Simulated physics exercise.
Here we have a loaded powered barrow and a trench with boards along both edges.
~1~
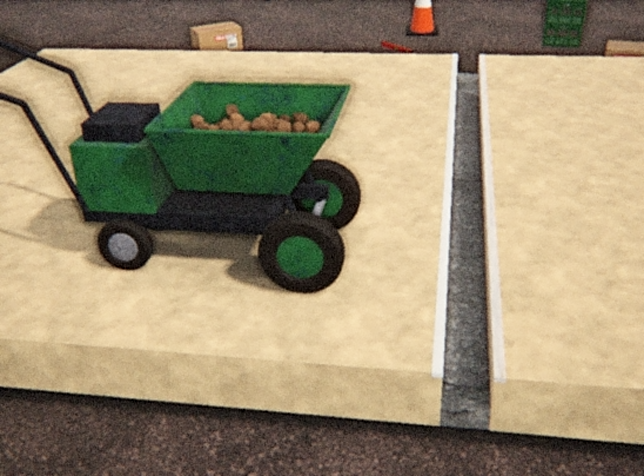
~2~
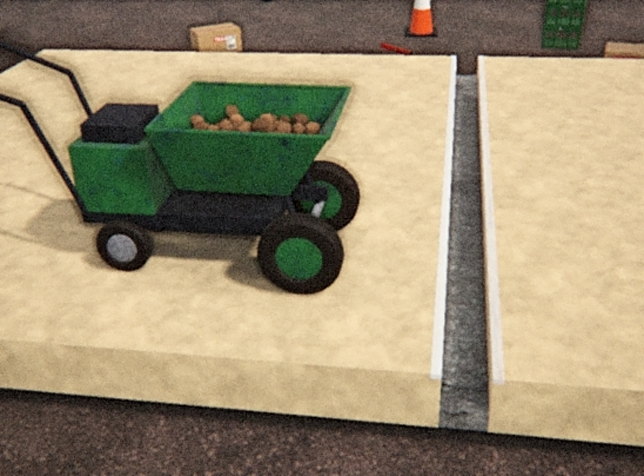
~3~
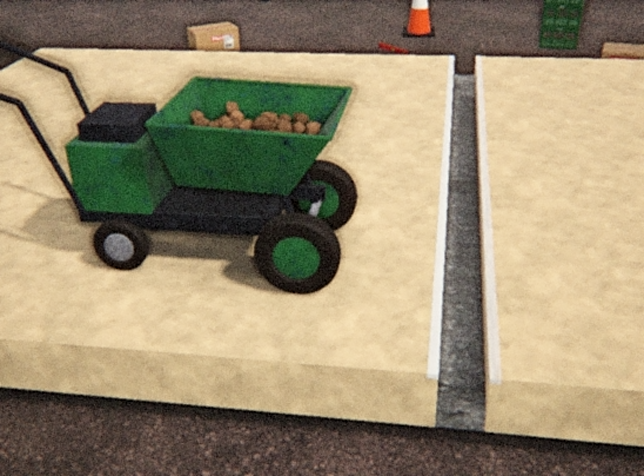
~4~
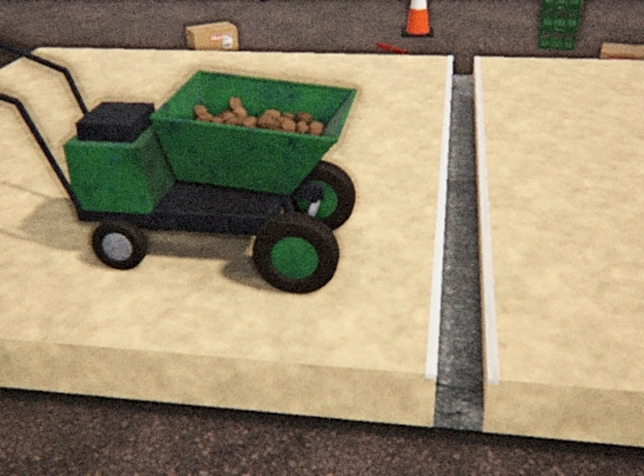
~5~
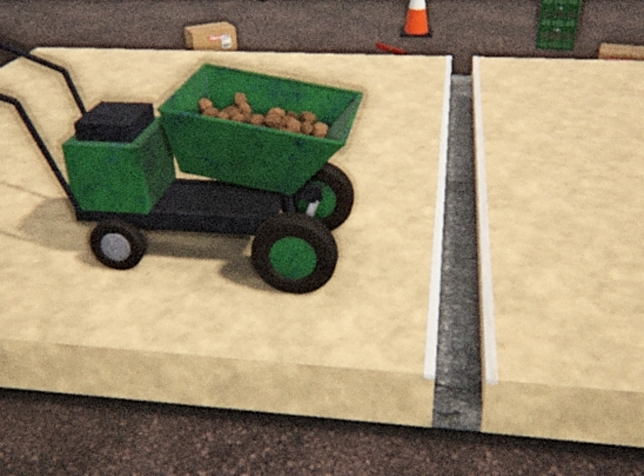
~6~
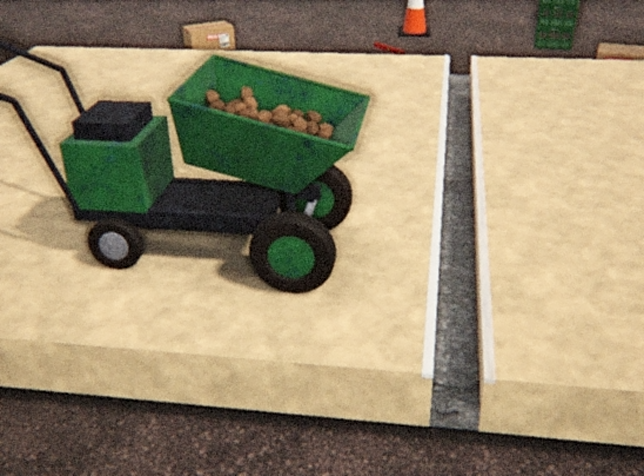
A green powered barrow loaded with brown clods stood to the left of a narrow trench with boards along both edges, and its skip slowly tilted forward a little toward the right.
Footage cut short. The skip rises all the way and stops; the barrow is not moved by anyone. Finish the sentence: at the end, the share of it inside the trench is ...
... above half.
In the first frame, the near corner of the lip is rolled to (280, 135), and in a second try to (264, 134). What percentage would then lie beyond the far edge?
That would be roughly 0 in a hundred and then roughly 0 in a hundred.
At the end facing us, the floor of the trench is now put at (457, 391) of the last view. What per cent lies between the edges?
The share would be roughly 60 per cent.
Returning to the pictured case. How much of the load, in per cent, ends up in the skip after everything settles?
Around 0 %.
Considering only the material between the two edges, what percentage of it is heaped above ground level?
Around 20 in a hundred.
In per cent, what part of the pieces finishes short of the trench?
I'd say around 5 per cent of the load.
Just after the last frame, skip tipped steeply; every one in the skip.
A moment on, skip tipped right over; almost all in the skip; just a few short of the trench; just a few in or heaped over the trench; just a few falling.
Further on, skip tipped right over; roughly a quarter in the skip; just a few short of the trench; roughly half in or heaped over the trench; about a tenth beyond it.
When it is over, skip tipped right over; about a tenth short of the trench; the larger part in or heaped over the trench; roughly a quarter beyond it.
